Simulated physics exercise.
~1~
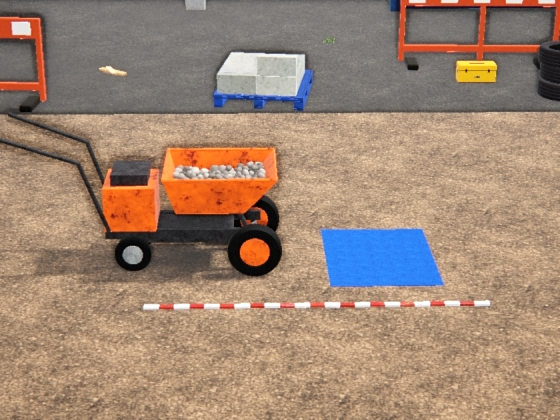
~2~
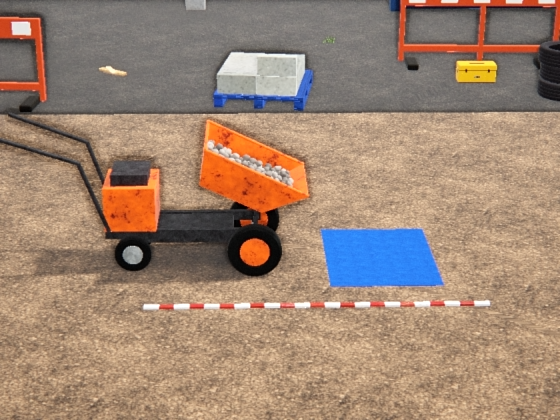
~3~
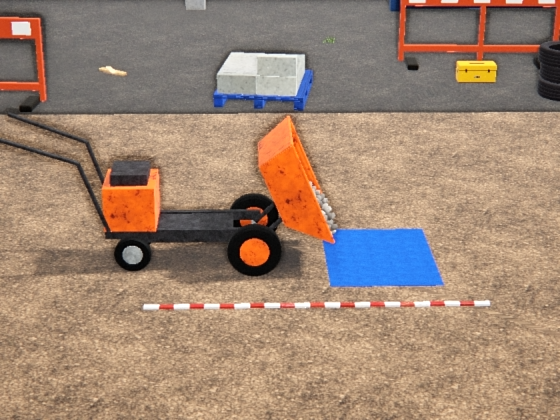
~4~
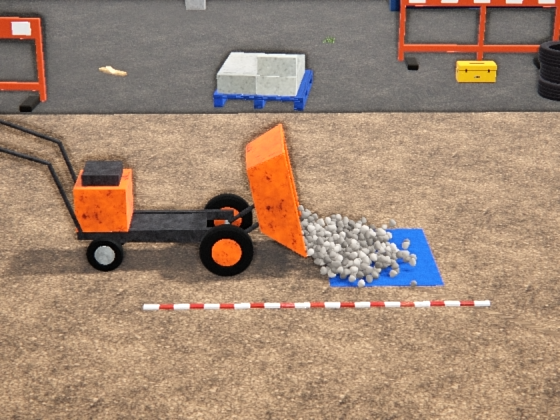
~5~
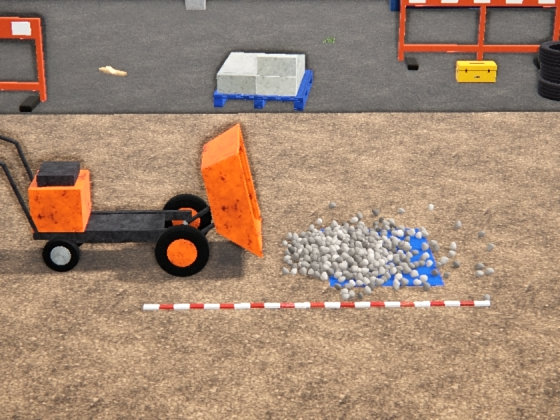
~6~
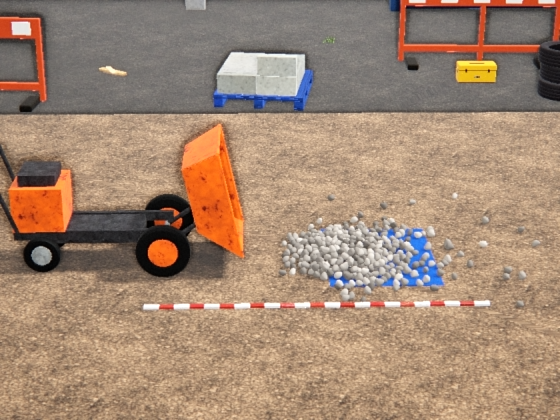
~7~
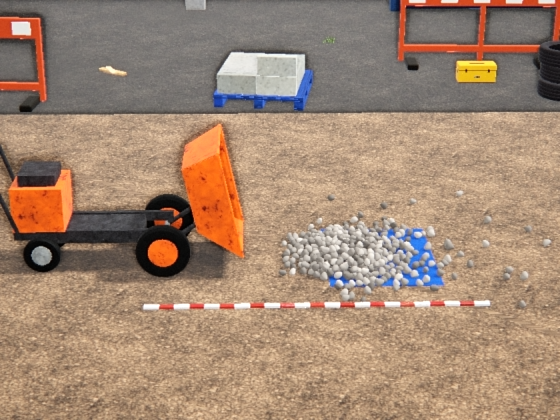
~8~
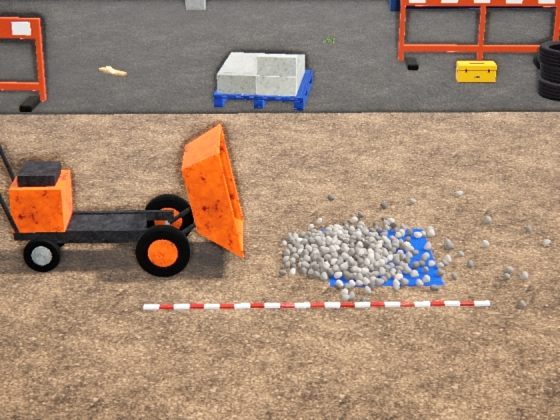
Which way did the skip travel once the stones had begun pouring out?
It travelled to the left, carried along as the orange machine backed away from the blue sheet.
